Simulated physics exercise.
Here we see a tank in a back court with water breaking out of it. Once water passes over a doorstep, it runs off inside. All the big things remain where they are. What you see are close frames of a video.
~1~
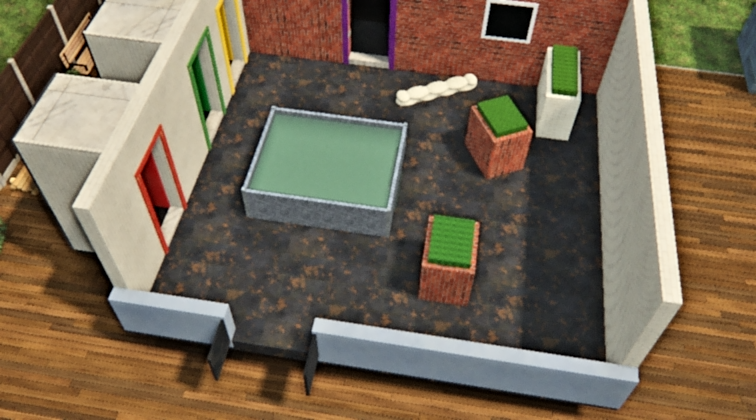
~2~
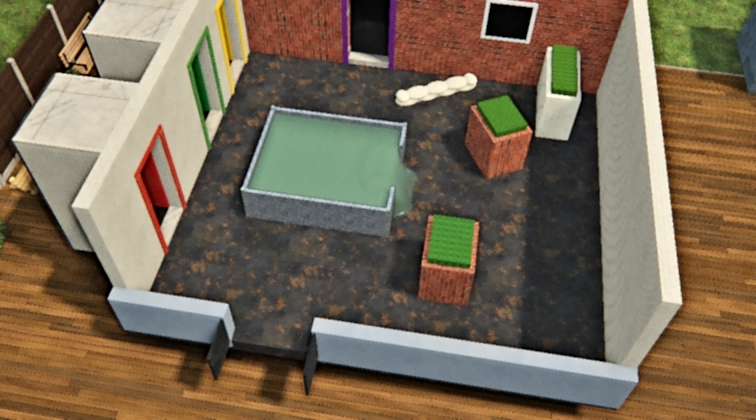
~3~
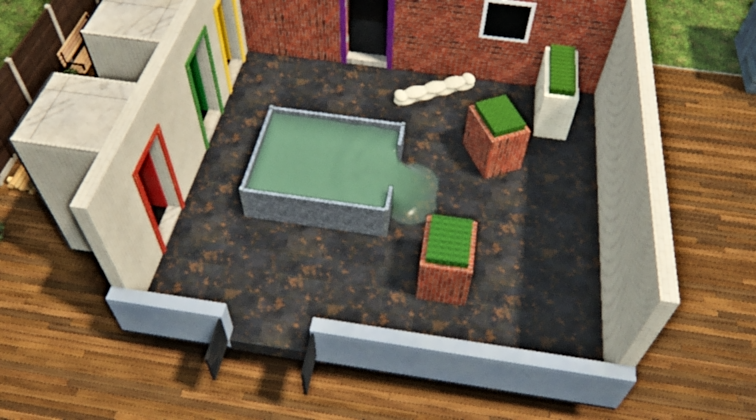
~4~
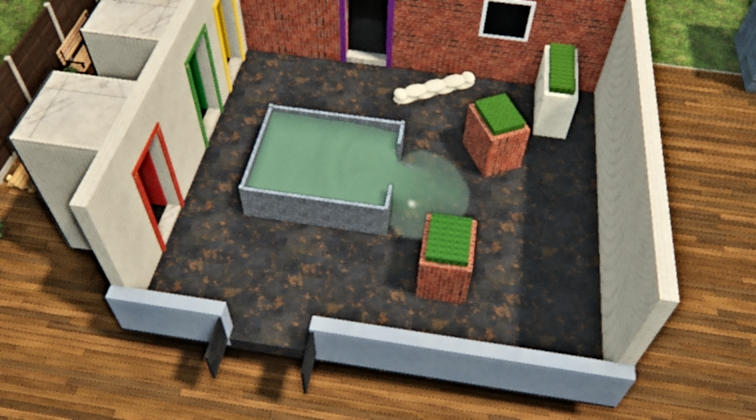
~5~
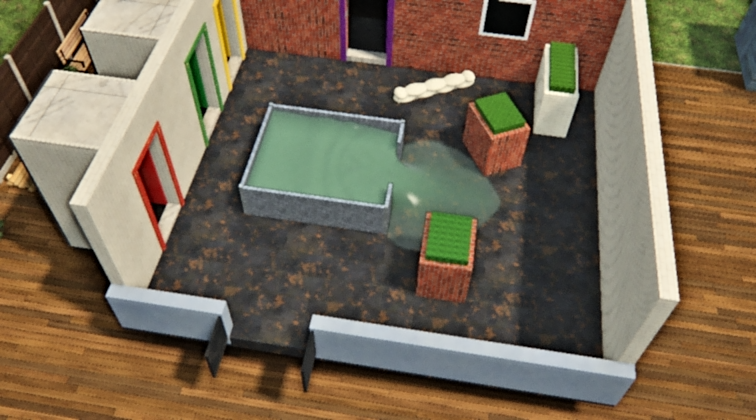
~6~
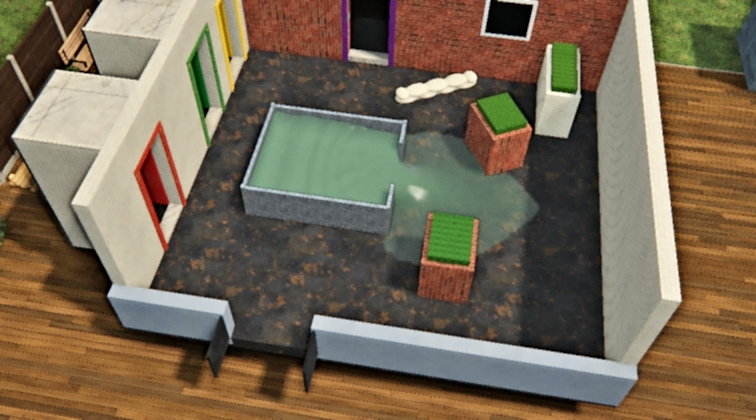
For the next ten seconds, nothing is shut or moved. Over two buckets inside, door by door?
One by one: I expect the red door to let through an acceptable amount. I expect the yellow door to let through an acceptable amount. I expect the green door to let through an acceptable amount. I expect the purple door to let through an acceptable amount.
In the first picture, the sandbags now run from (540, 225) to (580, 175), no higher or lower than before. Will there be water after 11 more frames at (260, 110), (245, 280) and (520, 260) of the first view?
Results in turn: Unreached, then unreached, then reached.
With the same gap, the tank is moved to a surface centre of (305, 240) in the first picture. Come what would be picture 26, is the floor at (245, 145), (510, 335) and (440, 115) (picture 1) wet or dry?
The first spot ends up left untouched, the second sodden and the third sodden.
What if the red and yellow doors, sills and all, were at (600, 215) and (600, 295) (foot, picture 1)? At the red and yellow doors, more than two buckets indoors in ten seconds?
Well, the red door overflows, but the yellow door overflows.
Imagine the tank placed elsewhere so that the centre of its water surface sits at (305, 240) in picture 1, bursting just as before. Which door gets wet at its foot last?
Result: The green-painted one.
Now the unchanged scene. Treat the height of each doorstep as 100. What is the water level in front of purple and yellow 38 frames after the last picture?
Respectively about 0 and 0 per cent.
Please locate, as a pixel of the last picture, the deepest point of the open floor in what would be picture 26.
(583, 369).
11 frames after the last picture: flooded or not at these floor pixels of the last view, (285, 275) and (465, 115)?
The first is spared, the second inundated.
A moment on, water covers 20 % of the floor; the red door not reached, the yellow door not reached, the green door not reached, the purple door not reached.
Next, water covers 30 % of the floor; the red door not reached, the yellow door not reached, the green door not reached, the purple door not reached.
Then, water covers 40 % of the floor; the red door not reached, the yellow door not reached, the green door not reached, the purple door not reached.
Later, water covers 70 % of the floor; the red door not reached, the yellow door not reached, the green door not reached, the purple door not reached.
In the end, water covers 90 % of the floor; the red door under two buckets in, the yellow door wet at the sill, nothing in, the green door wet at the sill, nothing in, the purple door not reached.
